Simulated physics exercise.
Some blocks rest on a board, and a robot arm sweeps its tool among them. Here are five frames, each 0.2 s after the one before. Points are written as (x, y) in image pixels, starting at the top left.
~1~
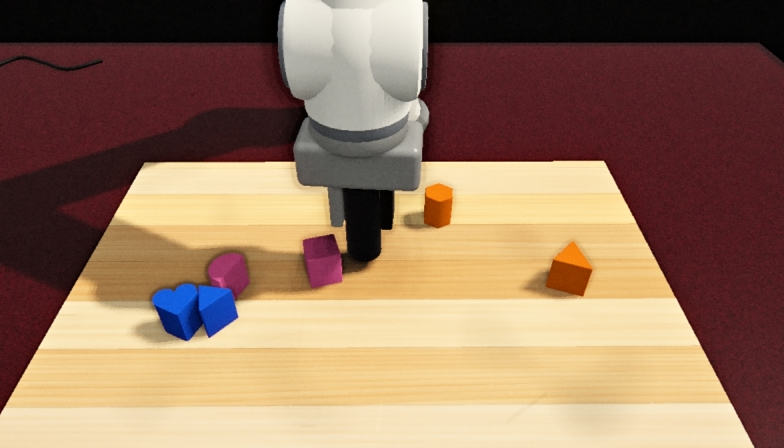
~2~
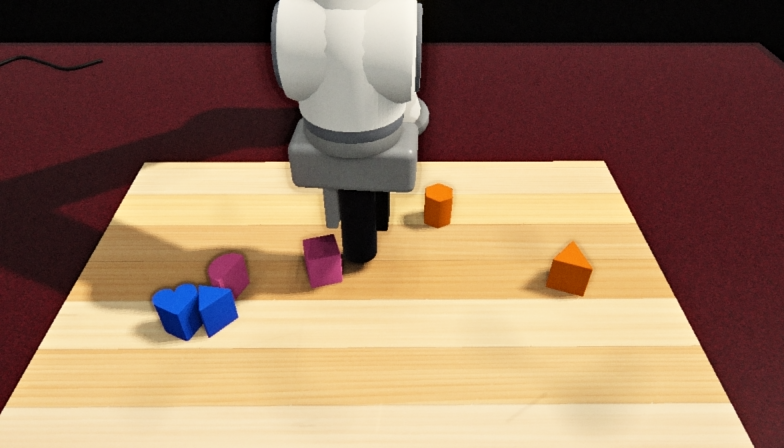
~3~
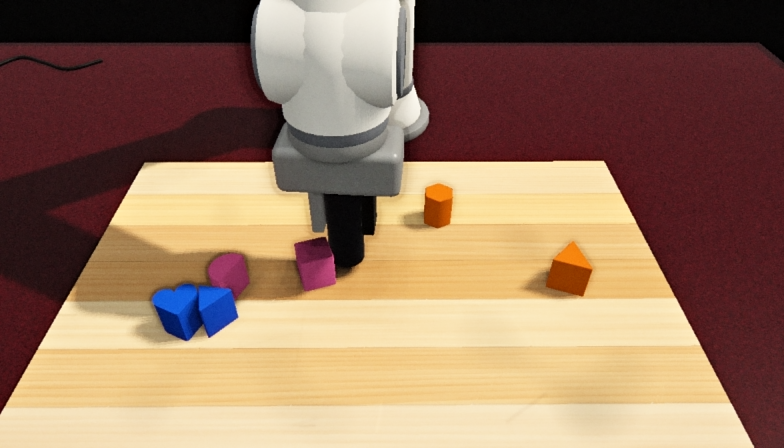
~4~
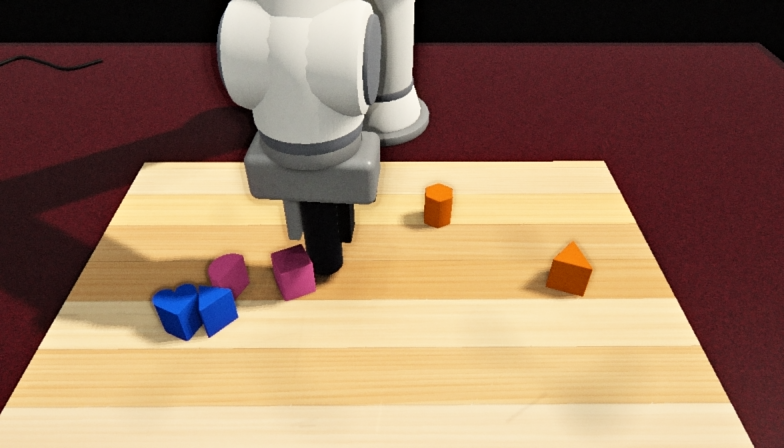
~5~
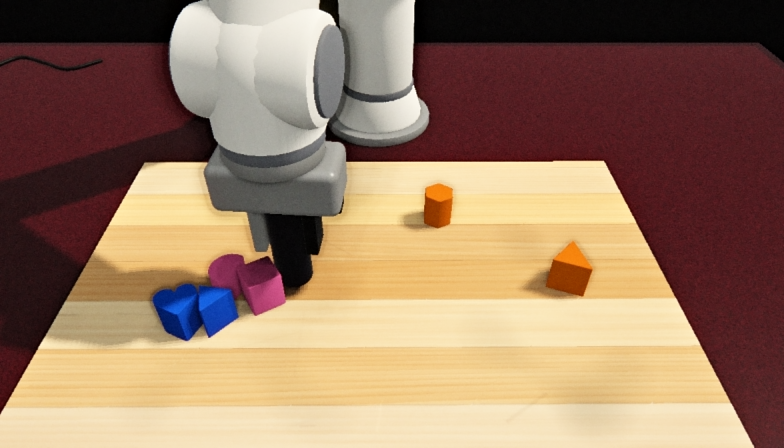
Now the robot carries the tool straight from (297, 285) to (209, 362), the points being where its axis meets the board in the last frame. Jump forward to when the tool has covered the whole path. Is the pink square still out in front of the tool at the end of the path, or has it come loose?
The tool should keep driving it forward.
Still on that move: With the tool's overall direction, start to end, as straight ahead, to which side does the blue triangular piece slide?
It moves right.
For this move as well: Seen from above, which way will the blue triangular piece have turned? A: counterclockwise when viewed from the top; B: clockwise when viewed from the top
My answer is option B.
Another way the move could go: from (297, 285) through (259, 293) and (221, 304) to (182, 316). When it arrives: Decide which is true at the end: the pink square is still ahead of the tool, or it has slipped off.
Slipped clear.
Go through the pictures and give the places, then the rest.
In the first picture, tool tip at (364, 251); block tops, blue heart-shaped block at (175, 298); blue triangular piece at (210, 295); pink D-shaped block at (223, 265); pink square at (321, 246).
In the second picture, tool at (360, 252); blocks unchanged.
In the third picture, tool at (347, 256); pink square at (313, 249).
In the fourth picture, tool at (326, 263); pink square at (291, 258).
In the fifth picture, tool at (295, 275); blue heart-shaped block at (175, 298); blue triangular piece at (210, 295); pink D-shaped block at (223, 265); pink square at (258, 271).
The first path, step by step. One third of the way, tool at (266, 299); blue heart-shaped block at (169, 297); blue triangular piece at (195, 304), turned 50° clockwise; pink D-shaped block at (220, 265); pink square at (226, 297).
Two thirds of the way, tool at (237, 325); blue heart-shaped block at (167, 297), turned 20° clockwise; blue triangular piece at (159, 326), turned 55° clockwise; pink D-shaped block at (220, 265); pink square at (192, 321).
At the end, tool at (205, 352); blue heart-shaped block at (167, 297), turned 20° clockwise; blue triangular piece at (124, 338), turned 80° clockwise; pink D-shaped block at (220, 265); pink square at (154, 344), turned 30° clockwise.
